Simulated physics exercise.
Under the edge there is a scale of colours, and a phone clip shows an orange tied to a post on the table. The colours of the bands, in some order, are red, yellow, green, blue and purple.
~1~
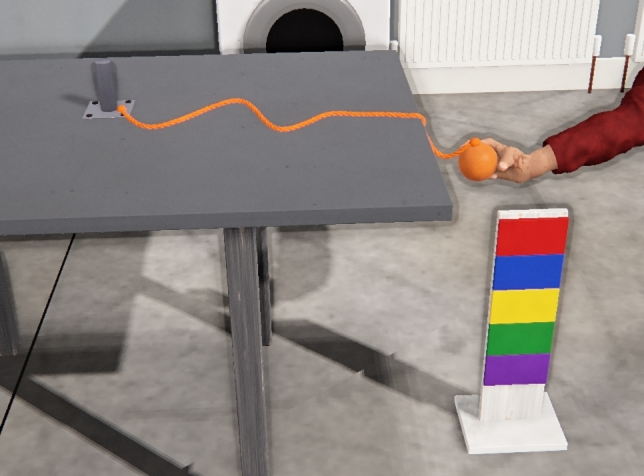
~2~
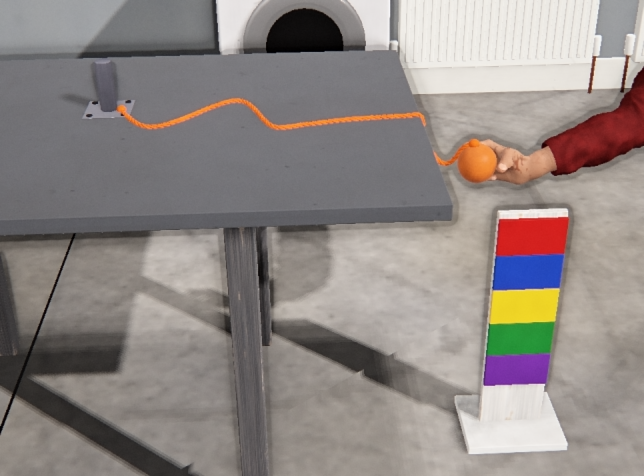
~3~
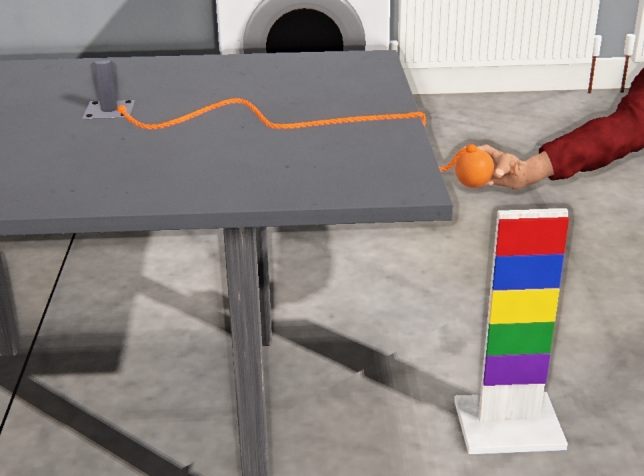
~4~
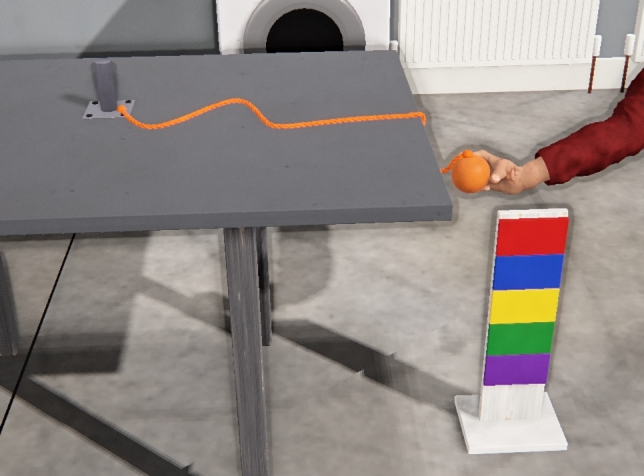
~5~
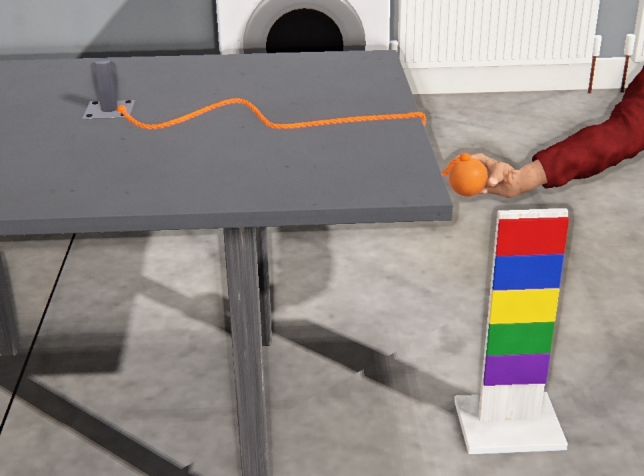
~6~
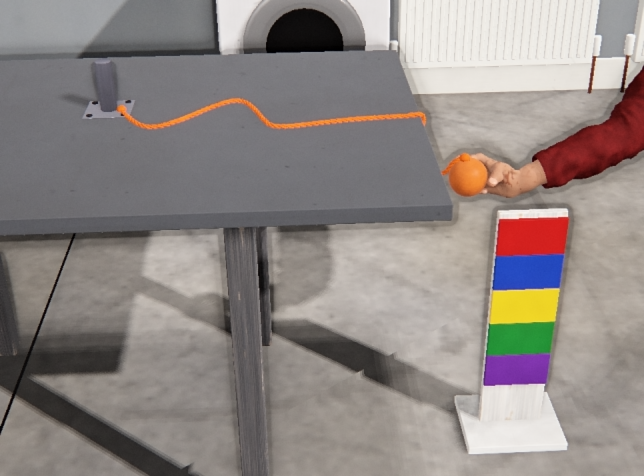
A grey table fills the left side of a concrete-floored room, seen from slightly above. An orange cord winds across it from a dark post to a round orange object held by a red-sleeved hand at right, above an upright white stand banded red, blue, yellow, green and purple. The hand moves the object slightly left and down beside the table edge, then stays still, the camera fixed throughout.
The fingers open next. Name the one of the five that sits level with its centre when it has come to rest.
That would be yellow.
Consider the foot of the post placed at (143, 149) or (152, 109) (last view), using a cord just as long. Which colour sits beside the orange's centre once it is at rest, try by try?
Result 1: Green. Result 2: Green.
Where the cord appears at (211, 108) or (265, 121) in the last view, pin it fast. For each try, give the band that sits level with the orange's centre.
Going through them one at a time, the answers are blue; red.
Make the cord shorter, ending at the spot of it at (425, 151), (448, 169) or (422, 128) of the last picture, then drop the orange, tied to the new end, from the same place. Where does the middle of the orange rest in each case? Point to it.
I'd put it around (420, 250) for the first cut, (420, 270) for the second and (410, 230) for the third.
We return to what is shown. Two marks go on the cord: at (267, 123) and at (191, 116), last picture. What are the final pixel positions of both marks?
To (357, 116) for the first and to (227, 112) for the second.
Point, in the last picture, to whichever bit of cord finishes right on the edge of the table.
Go for the one at (329, 122).
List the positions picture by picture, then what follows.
Orange (477, 162); red (533, 238); blue (528, 273); yellow (524, 307); green (521, 340); purple (517, 371), in the first frame.
Orange (477, 163); cord through (137, 123) (210, 108) (262, 119) (333, 121) (421, 122), in the second frame.
Orange (474, 168), in the third frame.
Orange (470, 174); cord through (137, 123) (210, 108) (262, 119) (335, 121) (422, 124), in the fourth frame.
Orange (468, 177), in the fifth frame.
Orange (468, 177); cord through (137, 123) (210, 108) (262, 119) (335, 121) (422, 124), in the sixth frame.
Early on, orange near (396, 268); level with blue.
Midway, orange near (428, 304); level with yellow.
Finally, orange near (422, 307); level with yellow. Its middle rests at the yellow band.
